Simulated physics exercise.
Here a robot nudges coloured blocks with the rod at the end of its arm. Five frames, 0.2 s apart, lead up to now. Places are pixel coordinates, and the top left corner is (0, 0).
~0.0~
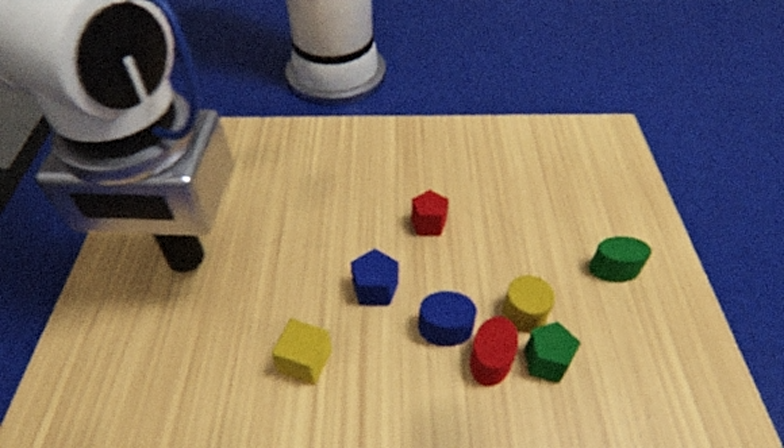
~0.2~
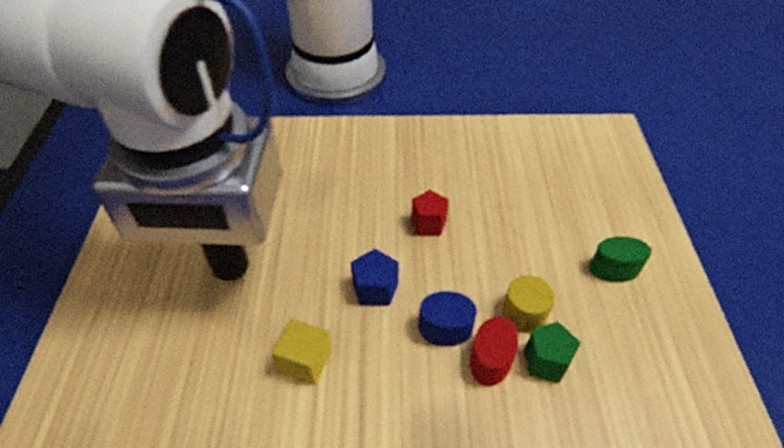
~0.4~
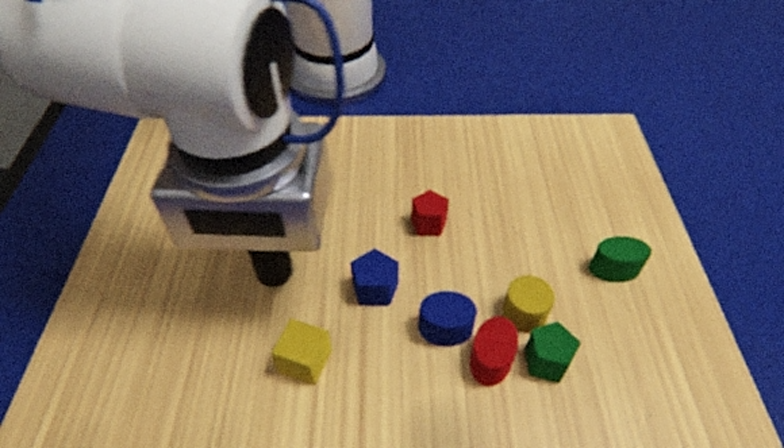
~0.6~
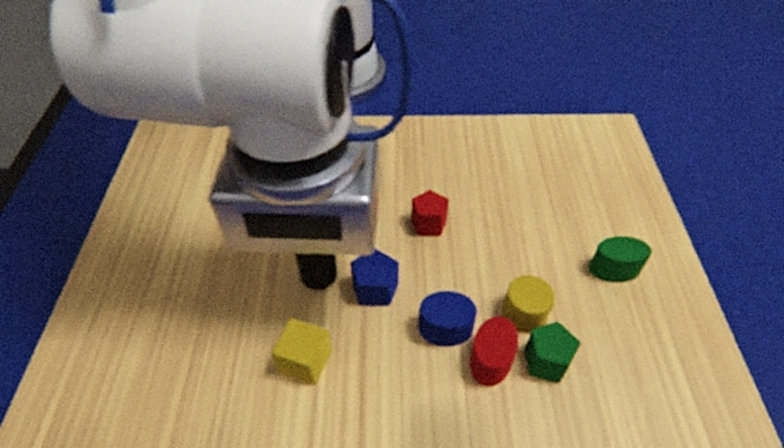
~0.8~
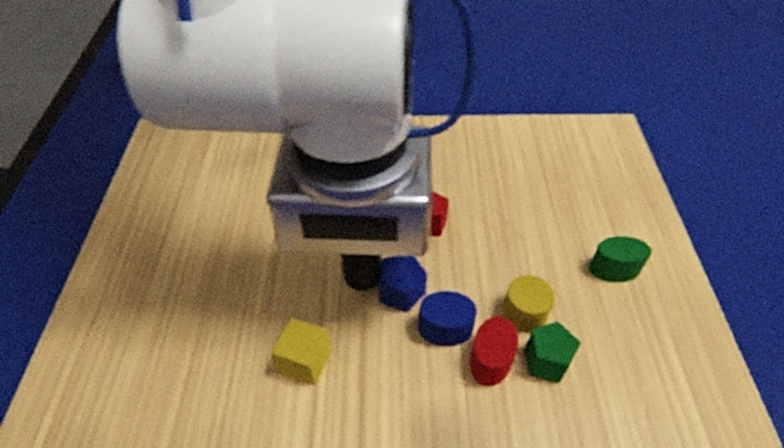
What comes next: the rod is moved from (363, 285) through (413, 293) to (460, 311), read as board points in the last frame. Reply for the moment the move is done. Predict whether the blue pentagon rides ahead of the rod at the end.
Most likely the blue pentagon stays ahead.
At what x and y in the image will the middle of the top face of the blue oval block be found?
The centre of its top face lies at (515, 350).
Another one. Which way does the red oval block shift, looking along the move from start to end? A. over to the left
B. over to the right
Choice B: Over to the right.
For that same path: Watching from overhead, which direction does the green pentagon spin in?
Looking down, it rotates anti-clockwise.
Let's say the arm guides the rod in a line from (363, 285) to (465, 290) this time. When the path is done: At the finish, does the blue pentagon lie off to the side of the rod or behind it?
I'd say no.
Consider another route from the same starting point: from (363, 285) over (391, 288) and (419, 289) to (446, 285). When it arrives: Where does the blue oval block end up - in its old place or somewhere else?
It is moved from its place.
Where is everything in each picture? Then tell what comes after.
The first picture shows rod tip (187, 258); block tops, blue pentagon (374, 268); blue oval block (448, 308); red oval block (497, 341); yellow circle (531, 293); green pentagon (556, 342).
The second picture shows rod (231, 266); blocks unchanged.
The third picture shows rod (275, 272); blocks unchanged.
The fourth picture shows rod (319, 275); blocks unchanged.
The fifth picture shows rod (363, 276); blue pentagon (402, 271); blue oval block (448, 308); red oval block (497, 341); yellow circle (531, 293); green pentagon (556, 342).
The first path, step by step. Halfway along, rod (413, 283); blue pentagon (454, 285), turned 30° clockwise; blue oval block (473, 322); red oval block (511, 353), turned 15° clockwise.
At the end, rod (461, 301); blue pentagon (505, 307), turned 35° clockwise; blue oval block (515, 350), turned 20° clockwise; red oval block (540, 393), turned 40° clockwise; yellow circle (551, 297); green pentagon (565, 346), turned 25° anticlockwise.
